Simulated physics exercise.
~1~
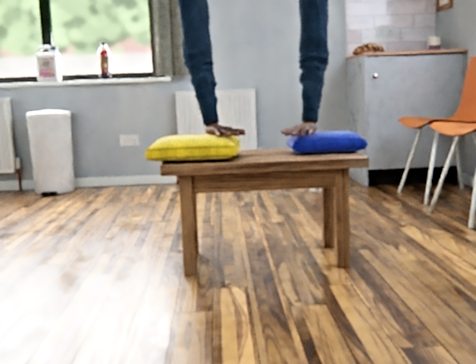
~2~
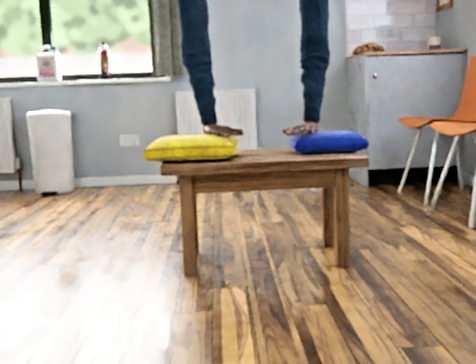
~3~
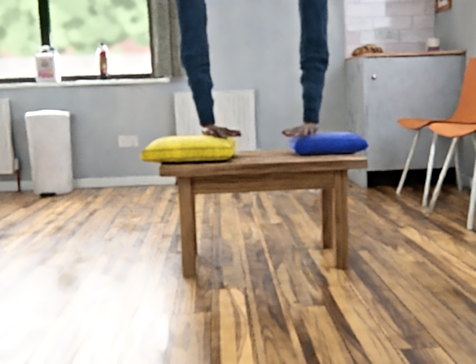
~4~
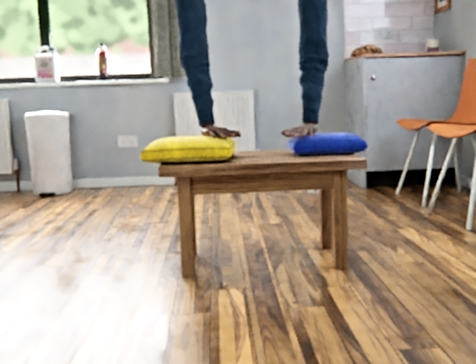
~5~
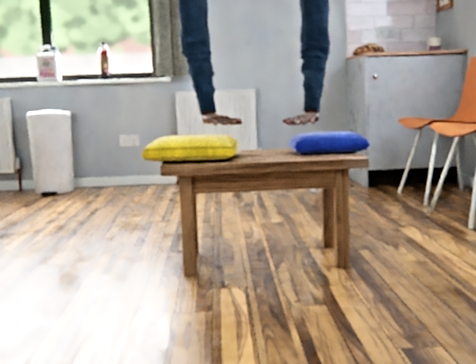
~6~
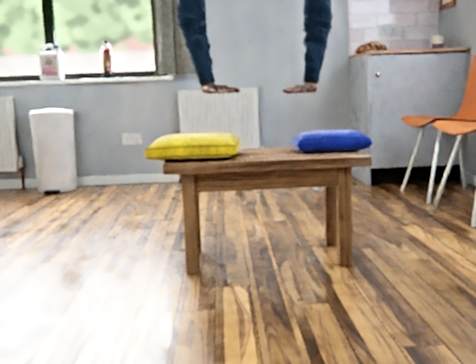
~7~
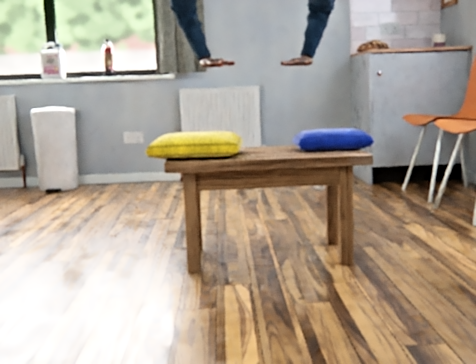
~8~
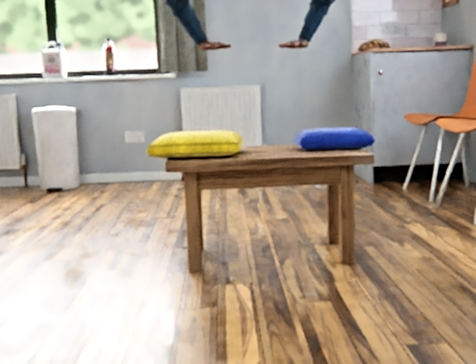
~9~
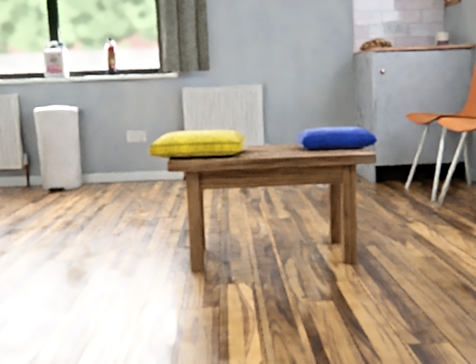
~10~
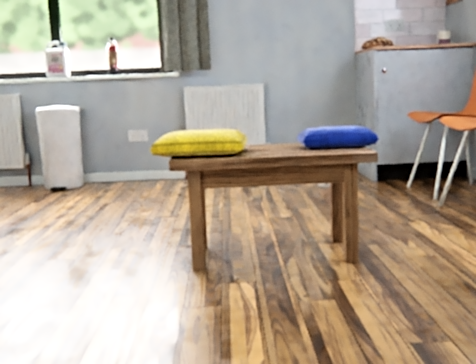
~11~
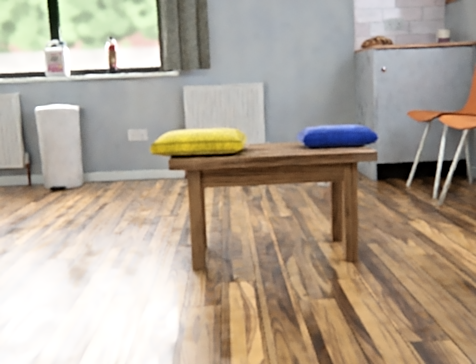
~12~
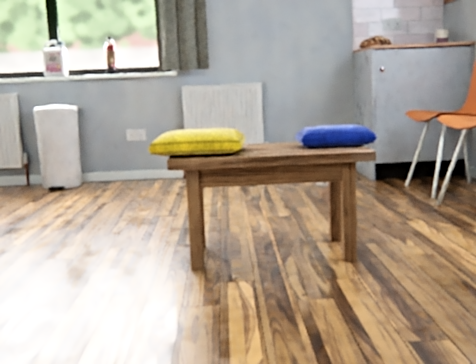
Two hands rested on a yellow cushion and a blue sack at opposite ends of a low wooden table, then let go and lifted up out of view, leaving both sitting in place on top.
